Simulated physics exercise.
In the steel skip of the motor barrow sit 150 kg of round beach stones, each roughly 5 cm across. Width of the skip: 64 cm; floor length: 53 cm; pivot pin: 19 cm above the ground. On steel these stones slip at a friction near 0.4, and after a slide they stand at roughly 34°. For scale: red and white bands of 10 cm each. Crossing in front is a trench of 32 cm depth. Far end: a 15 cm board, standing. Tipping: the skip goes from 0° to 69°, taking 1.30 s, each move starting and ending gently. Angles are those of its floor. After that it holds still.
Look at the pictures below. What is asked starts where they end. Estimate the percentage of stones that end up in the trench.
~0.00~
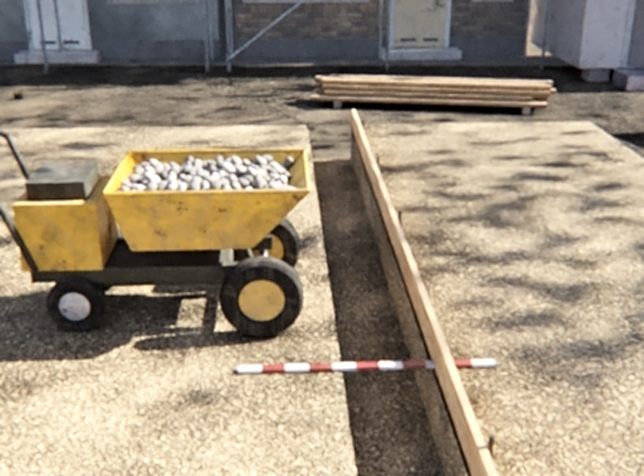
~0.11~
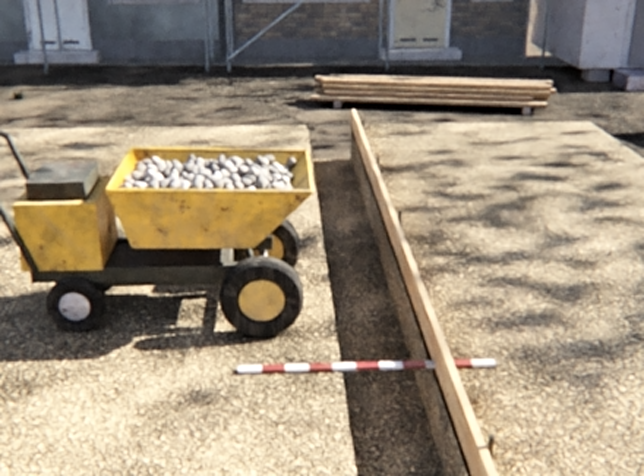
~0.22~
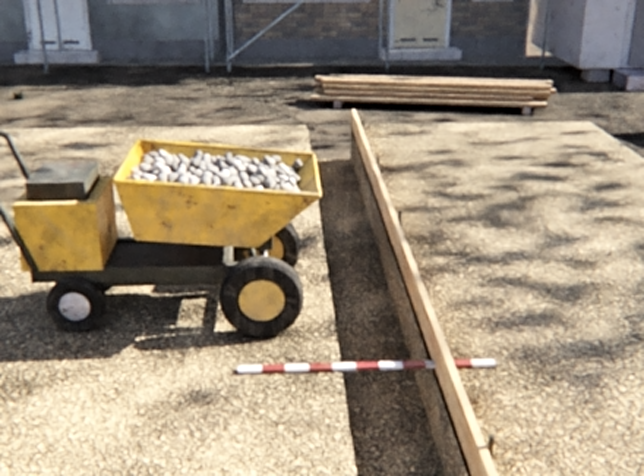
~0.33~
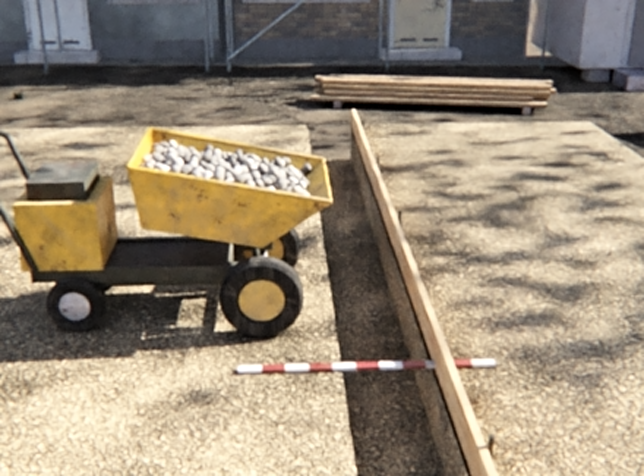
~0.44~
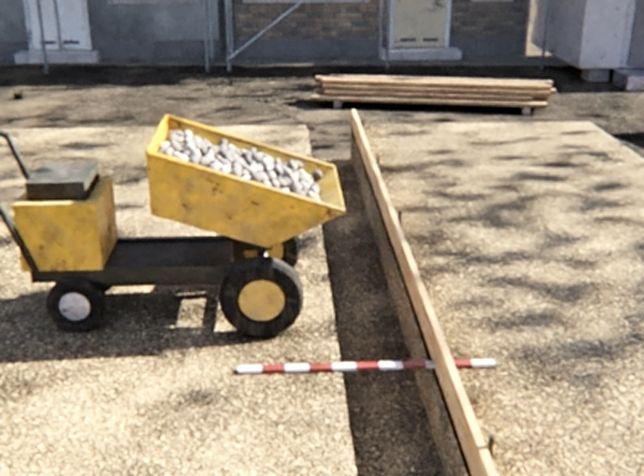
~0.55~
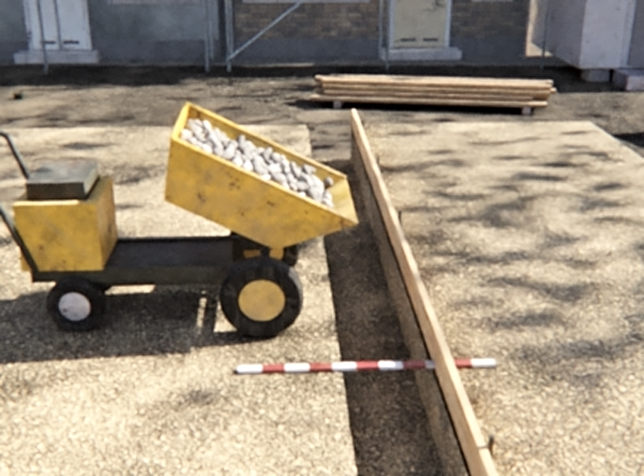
Roughly 70 per cent.
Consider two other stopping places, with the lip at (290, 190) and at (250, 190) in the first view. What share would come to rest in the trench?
Around 95 and then 100 percent.
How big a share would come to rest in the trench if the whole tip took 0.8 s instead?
Estimate: About 65 %.
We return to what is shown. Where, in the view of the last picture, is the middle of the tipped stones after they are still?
Somewhere around (394, 342) in the last picture.
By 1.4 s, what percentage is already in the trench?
At that moment: Approx. 35 %.
After 1.0 s the floor is at 59°; 98 % in the skip, 2 % in the trench; the foremost stones are at (397, 260).
After 1.4 s the floor is at 69°; 44 % in the skip, 35 % in the trench, 21 % past the trench; the foremost stones are at (508, 300).
After 1.8 s the floor is at 69°; 13 % in the skip, 57 % in the trench, 30 % past the trench; the foremost stones are at (590, 296).
After 3.7 s the floor is at 69°; 0 % in the skip, 70 % in the trench, 30 % past the trench; the foremost stones are at (641, 277).
